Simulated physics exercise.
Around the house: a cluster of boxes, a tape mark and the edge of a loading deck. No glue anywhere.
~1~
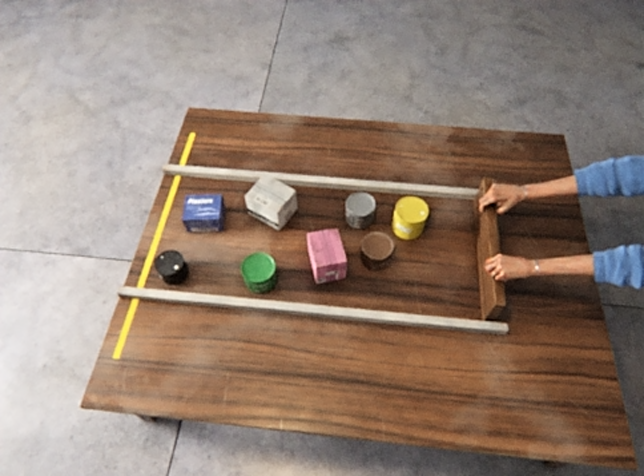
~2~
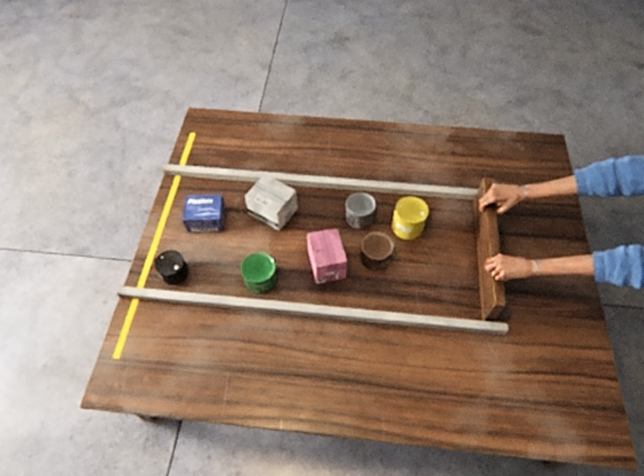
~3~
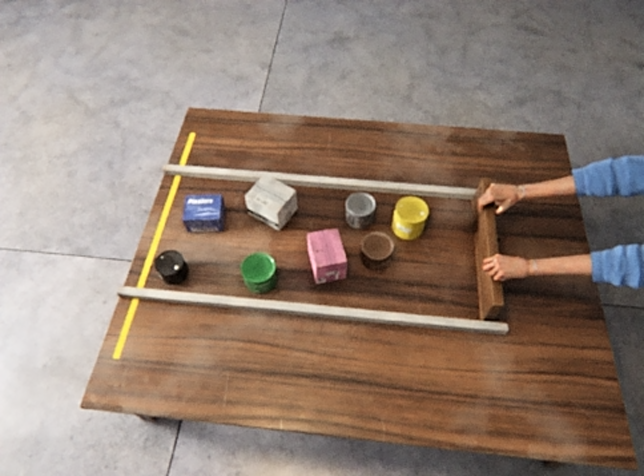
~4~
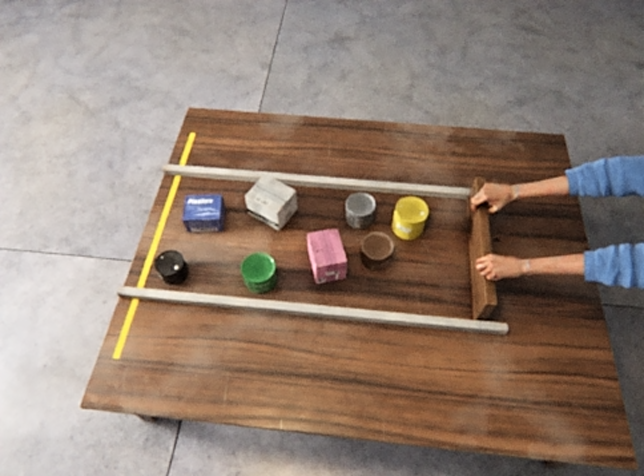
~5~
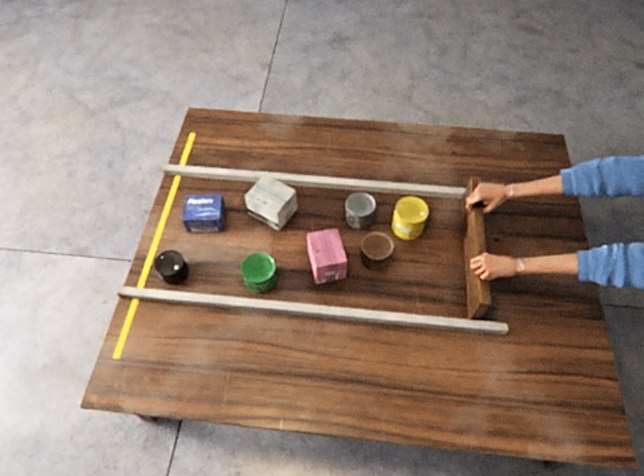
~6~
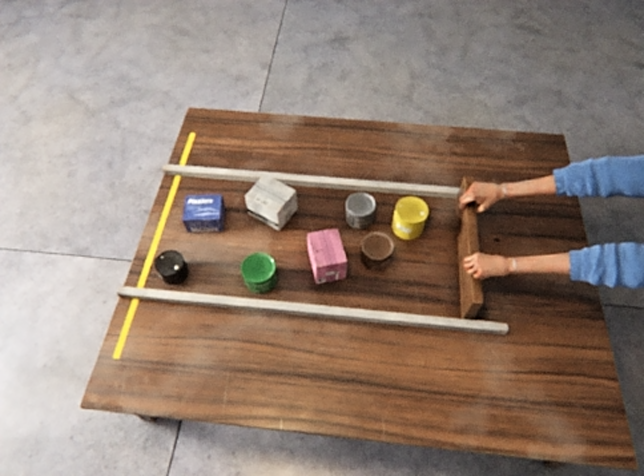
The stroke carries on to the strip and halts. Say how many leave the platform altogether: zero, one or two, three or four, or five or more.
In the end the number that fall off is five or more.
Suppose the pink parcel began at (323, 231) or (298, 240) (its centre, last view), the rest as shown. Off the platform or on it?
Place by place, it is lost; drops off.
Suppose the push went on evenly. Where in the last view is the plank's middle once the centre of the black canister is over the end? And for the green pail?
For the black canister at (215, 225), for the green pail at (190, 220).
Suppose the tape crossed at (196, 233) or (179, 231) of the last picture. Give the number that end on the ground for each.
In that order 1 and 4.
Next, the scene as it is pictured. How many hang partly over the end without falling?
It comes to 3.
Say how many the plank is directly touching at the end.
In contact: 3.
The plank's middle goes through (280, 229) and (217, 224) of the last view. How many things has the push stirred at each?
7 and 8.
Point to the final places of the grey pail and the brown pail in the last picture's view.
The grey pail stops around (159, 178); the brown pail around (141, 226).
A little later, none off yet; black canister at rest near (172, 268); blue box at rest near (205, 213); white parcel shifted a little near (262, 201).
When it is over, the number that fall off is five or more; down, pink parcel, green pail, white parcel, blue box and black canister.
